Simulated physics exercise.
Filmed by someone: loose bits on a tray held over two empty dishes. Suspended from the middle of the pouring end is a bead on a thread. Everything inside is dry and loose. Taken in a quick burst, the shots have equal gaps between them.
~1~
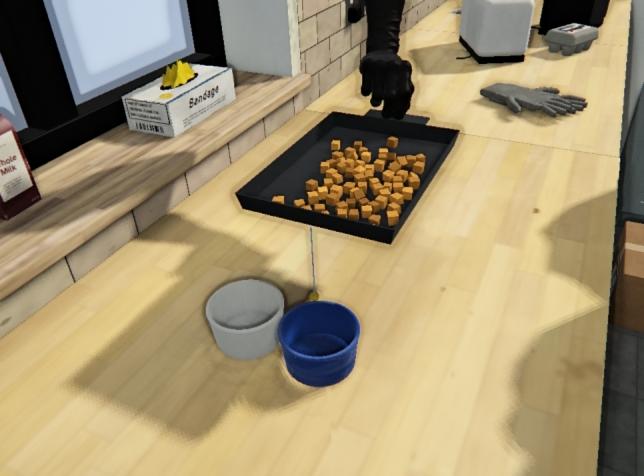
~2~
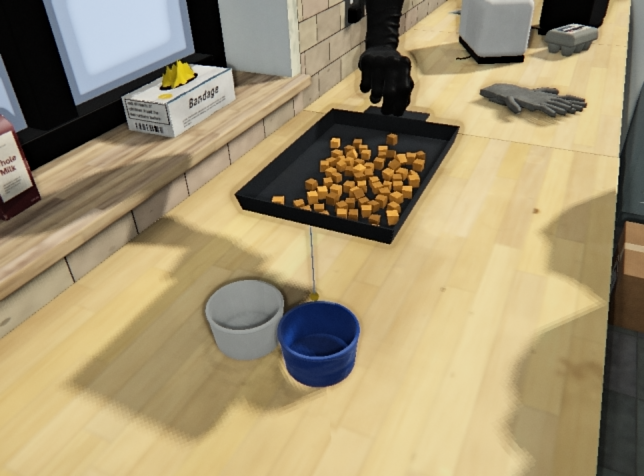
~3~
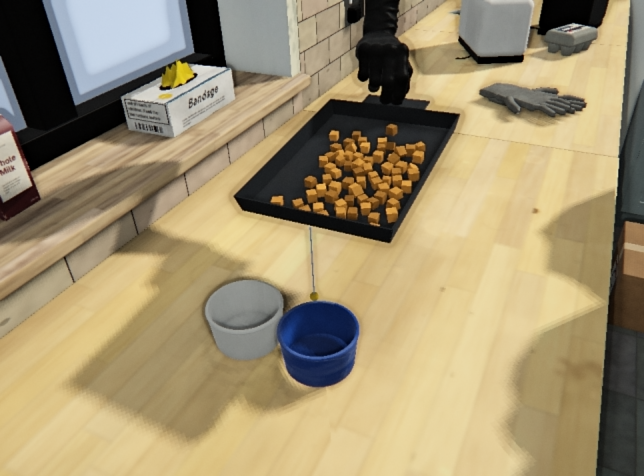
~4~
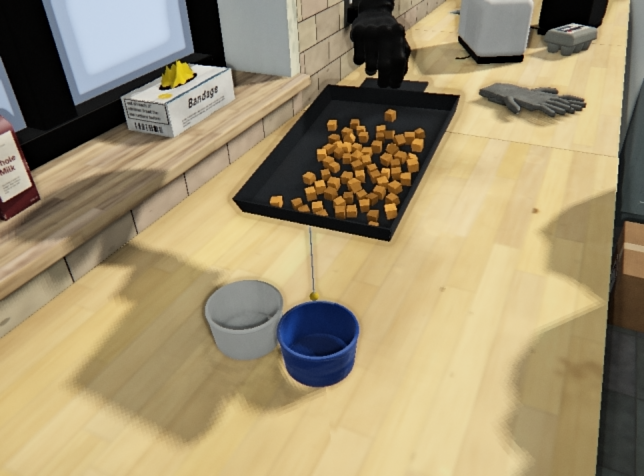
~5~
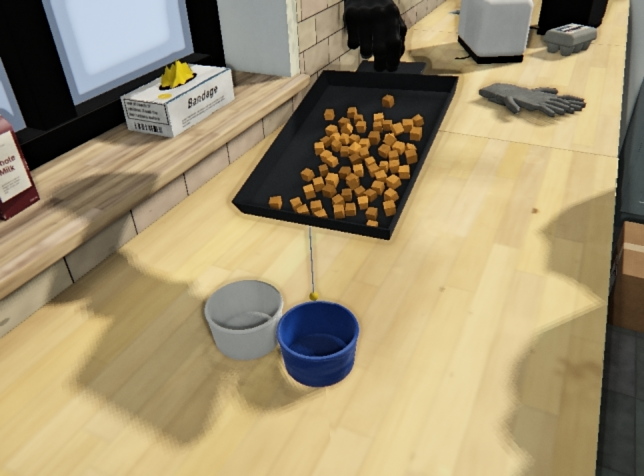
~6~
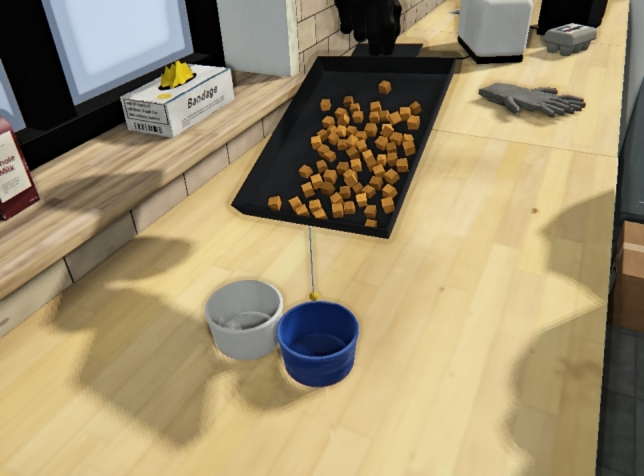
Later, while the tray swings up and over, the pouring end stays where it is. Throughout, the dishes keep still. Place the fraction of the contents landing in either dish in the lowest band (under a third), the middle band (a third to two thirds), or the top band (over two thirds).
It goes in the middle band.
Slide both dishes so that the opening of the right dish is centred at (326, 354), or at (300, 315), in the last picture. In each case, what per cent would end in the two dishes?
70 % and 40 %.
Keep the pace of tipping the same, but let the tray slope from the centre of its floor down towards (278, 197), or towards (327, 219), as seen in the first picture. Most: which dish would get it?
So, first the one on the left side, and second the one on the right side.
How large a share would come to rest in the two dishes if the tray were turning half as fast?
That works out at roughly 50 per cent.
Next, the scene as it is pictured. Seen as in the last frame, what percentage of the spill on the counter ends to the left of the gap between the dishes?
Reading: Around 60 %.
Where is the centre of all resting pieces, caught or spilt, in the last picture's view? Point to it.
Around (277, 359).
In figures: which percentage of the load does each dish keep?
Final share: Left dish at 40 per cent, right dish at 20 per cent.
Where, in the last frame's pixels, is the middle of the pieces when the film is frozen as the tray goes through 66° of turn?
I'd mark the middle close to (302, 196).
Just after the last frame, tray tipped steeply; almost all on the tray; just a few in the air.
A moment on, tray tipped past a quarter turn; the larger part on the tray; about a tenth in the left dish; about a tenth outside both.
Further on, tray tipped past a quarter turn; about a tenth in the right dish; roughly a third in the left dish; roughly half outside both.
When it is over, tray tipped past a quarter turn; about a tenth in the right dish; roughly a third in the left dish; roughly half outside both.
